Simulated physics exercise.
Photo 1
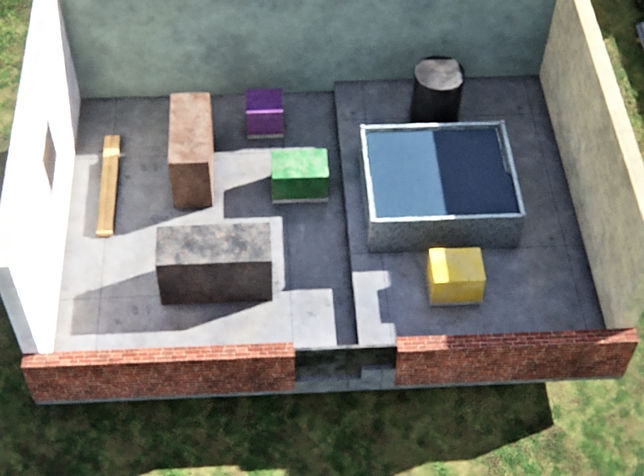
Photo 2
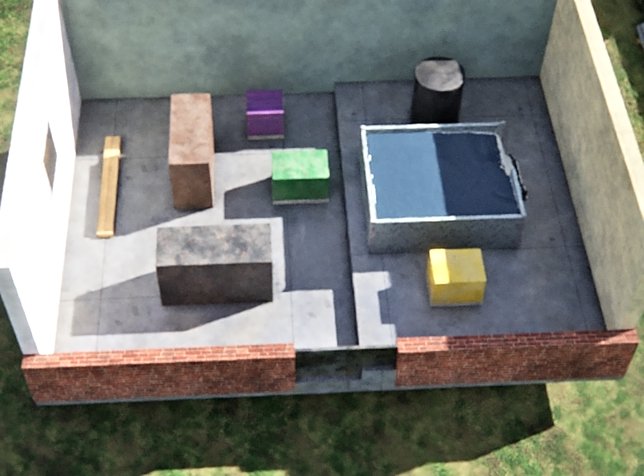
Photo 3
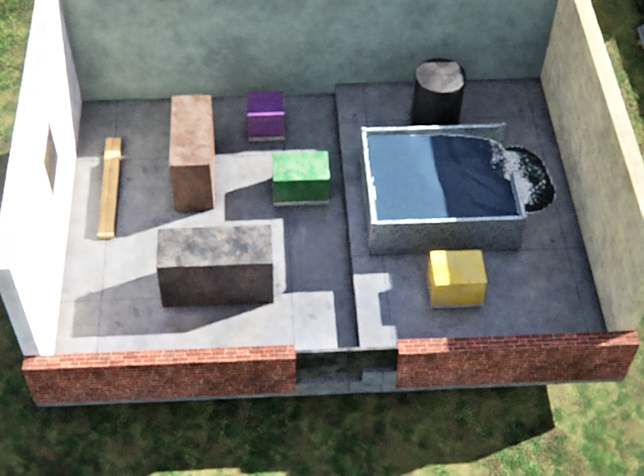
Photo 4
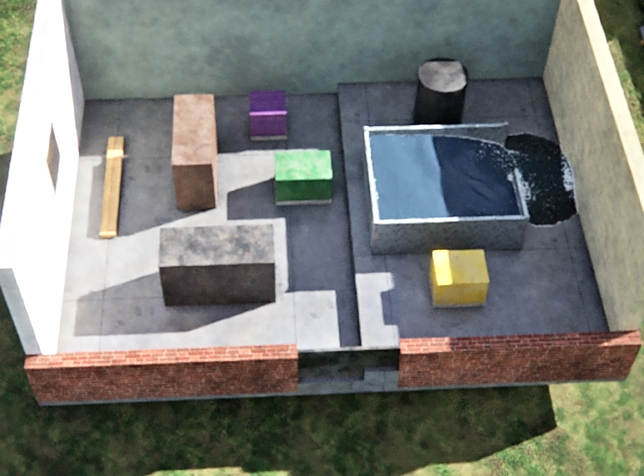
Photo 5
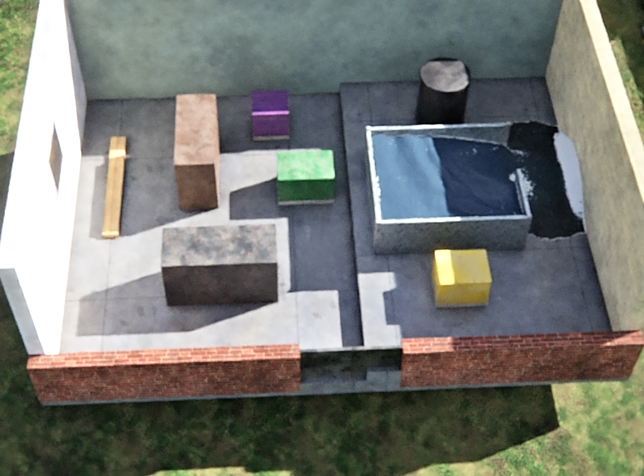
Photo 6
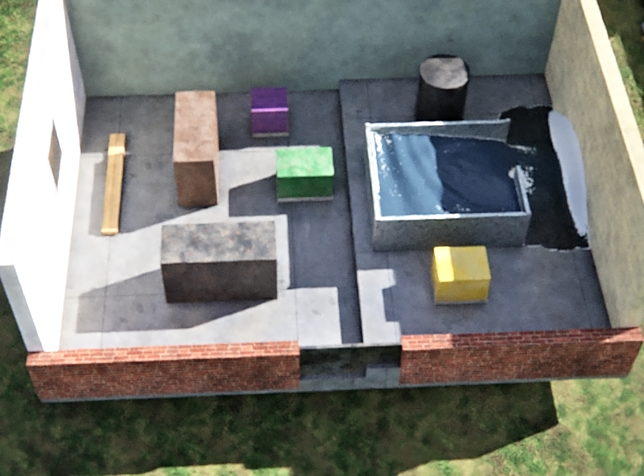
Water breaks out through the right side of a raised rectangular tank in a walled two-level yard, seen from high above. A dark cylinder stands behind the tank and a yellow block in front, while purple, green, brown and dark grey blocks and a wooden beam occupy the left side. The water spreads rightward to the pale wall, then along it, as the tank's surface ripples and the view barely shifts.
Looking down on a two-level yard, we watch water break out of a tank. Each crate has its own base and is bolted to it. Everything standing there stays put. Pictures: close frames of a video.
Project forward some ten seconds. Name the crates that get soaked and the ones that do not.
The green crate gets soaked; the yellow crate gets soaked; the purple crate gets soaked.
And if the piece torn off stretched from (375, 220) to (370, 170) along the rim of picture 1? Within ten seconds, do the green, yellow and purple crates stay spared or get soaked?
Green crate is reached; yellow crate is not reached; purple crate is reached.
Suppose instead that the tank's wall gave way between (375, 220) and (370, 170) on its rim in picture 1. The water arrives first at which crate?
Answer: The one in green.
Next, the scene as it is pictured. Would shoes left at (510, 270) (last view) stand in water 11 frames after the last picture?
That spot: Submerged.
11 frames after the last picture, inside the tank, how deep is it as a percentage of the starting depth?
Around 60 percent, give or take.
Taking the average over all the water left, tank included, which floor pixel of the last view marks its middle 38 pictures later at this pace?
At roughly (413, 196).
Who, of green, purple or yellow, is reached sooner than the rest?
That would be the crate marked yellow.
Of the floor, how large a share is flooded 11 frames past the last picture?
I make it 20 per cent.
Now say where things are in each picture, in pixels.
In the first frame, still water in the water tank at (440, 173).
In the second frame, the front is at a hidden place, out from the gap at (502, 166).
In the third frame, water pours out at (502, 170) and has run to (549, 196).
In the fourth frame, water pours out at (504, 171) and has run to (575, 206).
In the fifth frame, water pours out at (507, 170) and has run to (583, 228).
In the sixth frame, water pours out at (506, 167) and has run to (588, 245).
A moment on, water covers 10 % of the floor; the green crate not reached, the yellow crate not reached, the purple crate not reached.
Next, water covers 20 % of the floor; the green crate not reached, the yellow crate water round its plinth, the purple crate not reached.
Then, water covers 40 % of the floor; the green crate not reached, the yellow crate water round its plinth, the purple crate water round its plinth.
Later, water covers 80 % of the floor; the green crate water round its plinth, the yellow crate water round its plinth, the purple crate water round its plinth.
In the end, water covers 95 % of the floor; the green crate was topped, the yellow crate was topped, the purple crate was topped.
